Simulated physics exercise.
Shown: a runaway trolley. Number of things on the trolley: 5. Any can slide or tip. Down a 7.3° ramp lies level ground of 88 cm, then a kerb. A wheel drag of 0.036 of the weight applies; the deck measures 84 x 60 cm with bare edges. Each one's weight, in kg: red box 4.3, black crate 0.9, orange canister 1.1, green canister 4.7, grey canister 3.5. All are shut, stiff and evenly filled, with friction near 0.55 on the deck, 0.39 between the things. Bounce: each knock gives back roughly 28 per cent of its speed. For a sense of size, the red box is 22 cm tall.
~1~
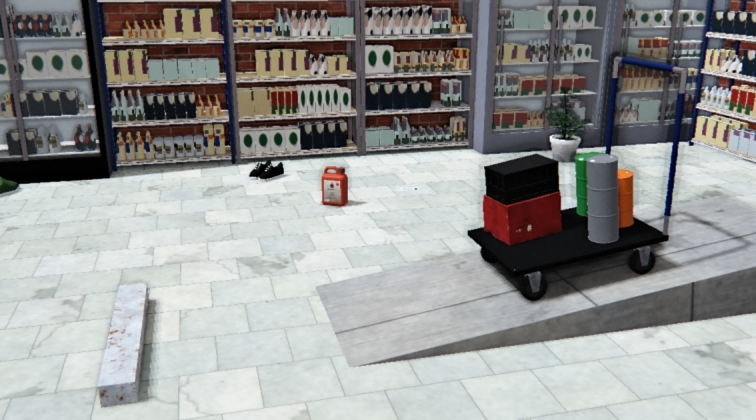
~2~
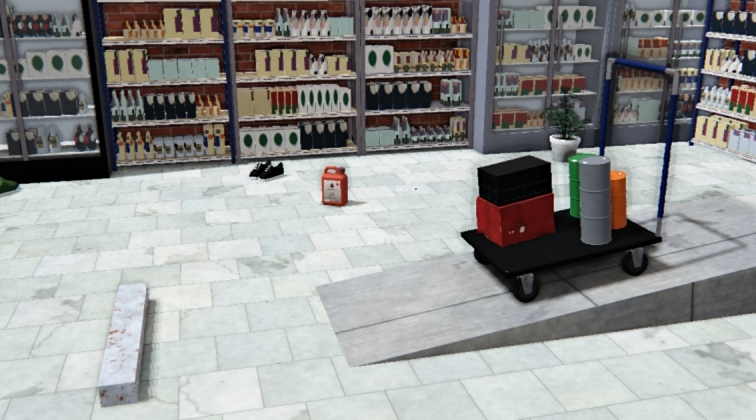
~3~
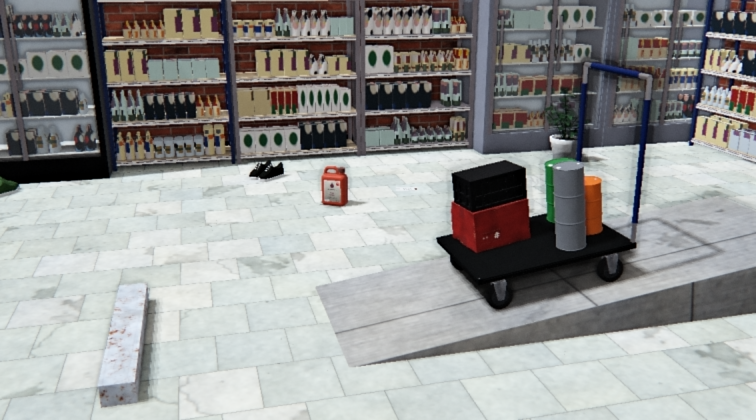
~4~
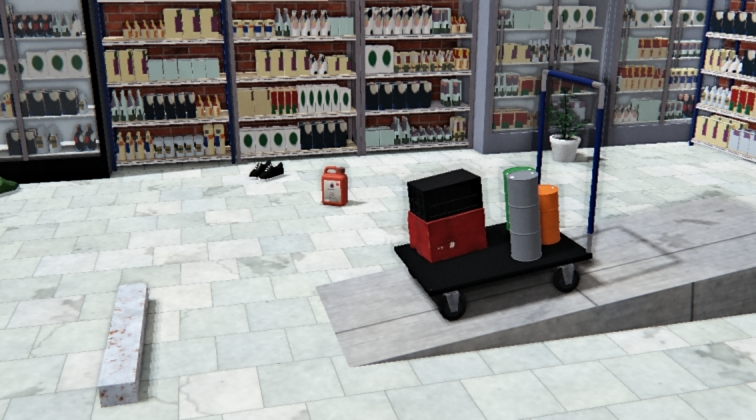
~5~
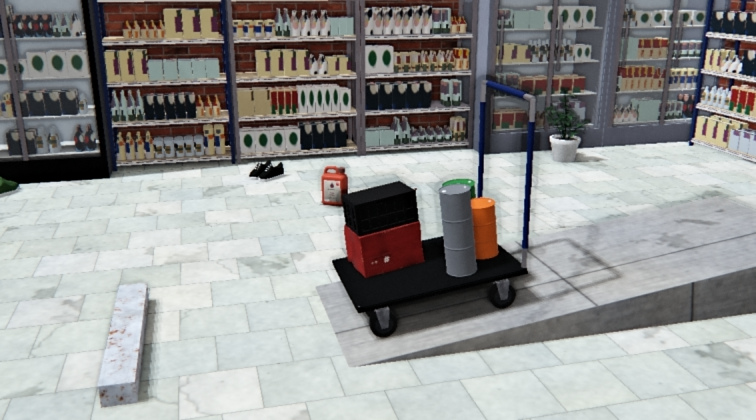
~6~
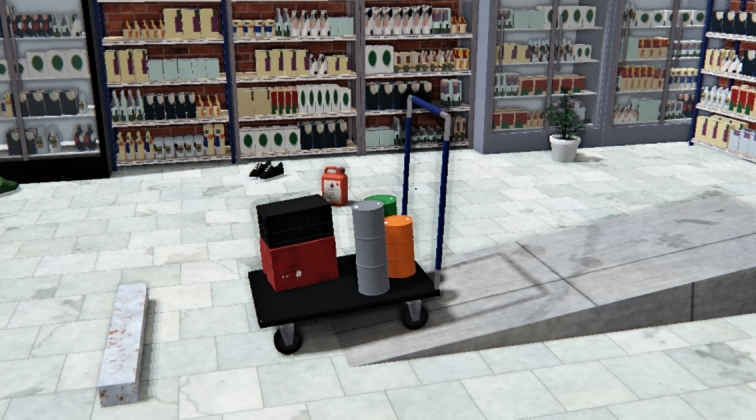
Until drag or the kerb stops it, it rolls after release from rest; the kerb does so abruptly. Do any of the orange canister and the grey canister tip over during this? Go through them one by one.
The orange canister does not tip. The grey canister tips over.
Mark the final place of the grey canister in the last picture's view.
At pixel (167, 302) or so, give or take.
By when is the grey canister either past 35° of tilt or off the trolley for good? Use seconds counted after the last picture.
Near 0.6 s on the clock.
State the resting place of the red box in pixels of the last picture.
It settles somewhere near (149, 272).
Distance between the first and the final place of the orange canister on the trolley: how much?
I'd put it at about 14 centimetres.
Then, 0.50 s later than the last frame, trolley at the kerb; grey canister rocked 10° off its seat near (229, 266); orange canister 9 cm from its spot near (264, 268); green canister 8 cm from its spot.
Then, 0.60 s later than the last frame, trolley at the kerb; grey canister rocked 29° off its seat near (213, 267); orange canister 14 cm from its spot near (253, 269); green canister rocked 6° off its seat.
When it is over, lying over on the trolley, grey canister; not toppled but over 10 cm from the start, red box, black crate, orange canister and green canister. End places, in pixels of the last picture, orange canister near (252, 269), grey canister near (167, 302).
